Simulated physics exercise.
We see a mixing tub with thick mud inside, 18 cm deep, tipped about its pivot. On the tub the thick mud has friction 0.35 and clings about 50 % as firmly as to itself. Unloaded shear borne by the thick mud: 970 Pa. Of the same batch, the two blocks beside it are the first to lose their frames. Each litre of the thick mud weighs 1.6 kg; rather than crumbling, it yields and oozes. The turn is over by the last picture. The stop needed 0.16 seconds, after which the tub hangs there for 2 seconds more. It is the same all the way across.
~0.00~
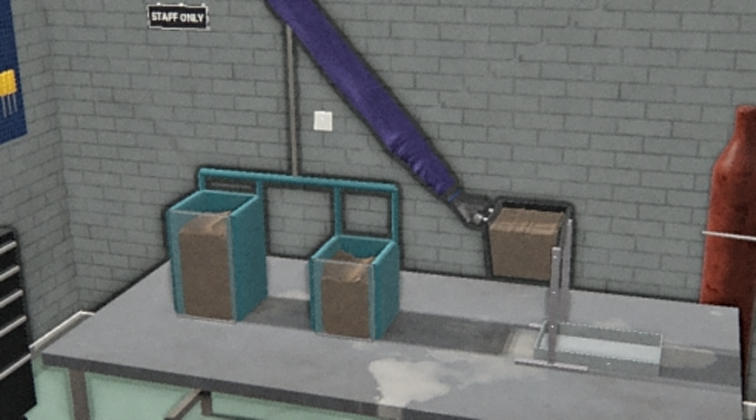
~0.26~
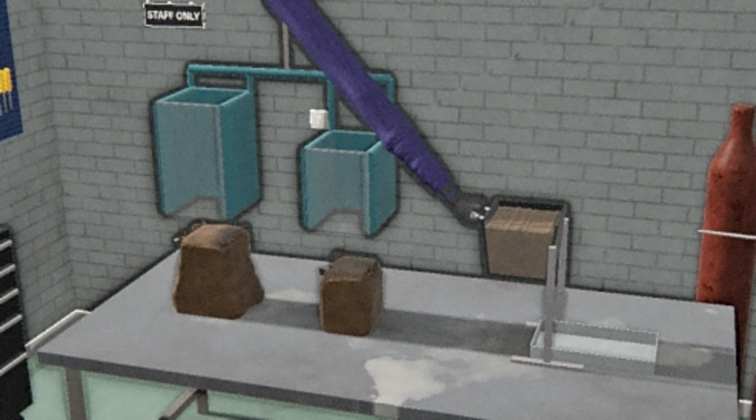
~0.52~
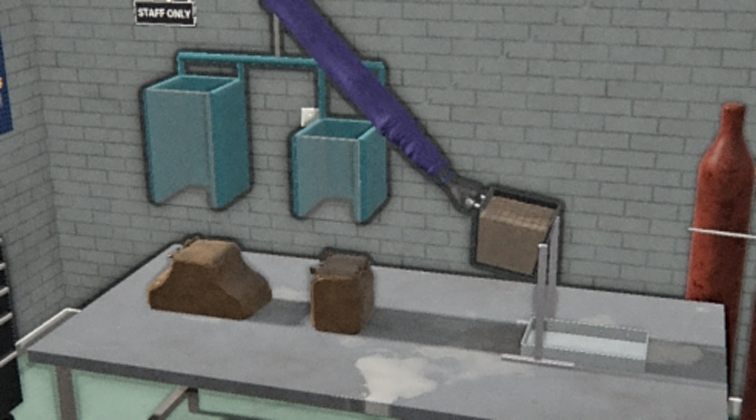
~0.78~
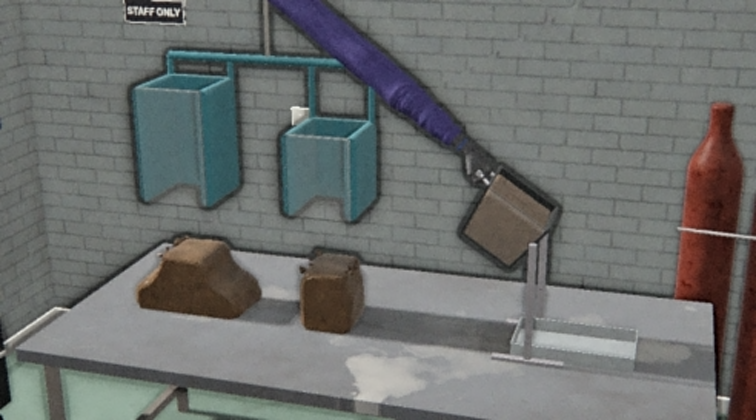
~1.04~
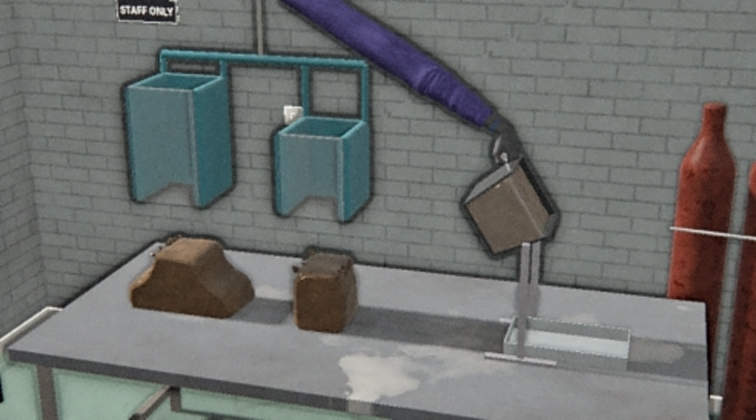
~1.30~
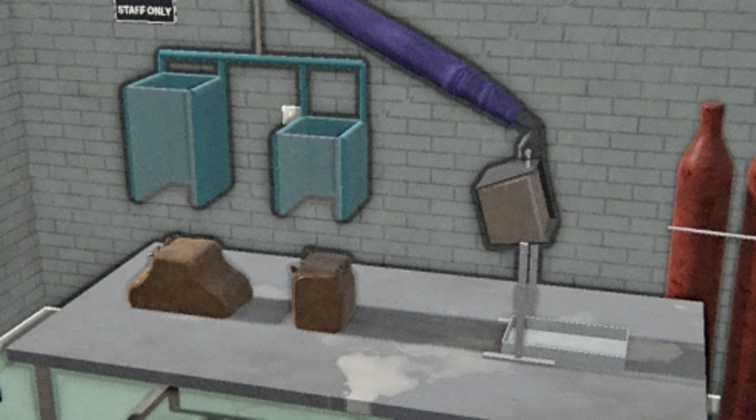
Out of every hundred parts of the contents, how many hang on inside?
Some 100 in every hundred.
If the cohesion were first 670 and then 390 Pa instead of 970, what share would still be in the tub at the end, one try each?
You'd see 100 percent the first time and 55 percent the second.
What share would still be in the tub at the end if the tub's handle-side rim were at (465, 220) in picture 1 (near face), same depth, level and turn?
Roughly 100 %.
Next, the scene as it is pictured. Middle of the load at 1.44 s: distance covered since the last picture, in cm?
0 cm.
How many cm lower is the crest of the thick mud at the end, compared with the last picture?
Roughly 0 cm.
After 1.44 s, the tub is at 75 degrees and holds 100 %.
After 1.61 s, the tub is at 75 degrees and holds 100 %.
After 1.78 s, the tub is at 75 degrees and holds 100 %.
After 1.95 s, the tub is at 75 degrees and holds 100 %.
After 3.30 s, at the end, the tub is at 75 degrees and holds 100 %.
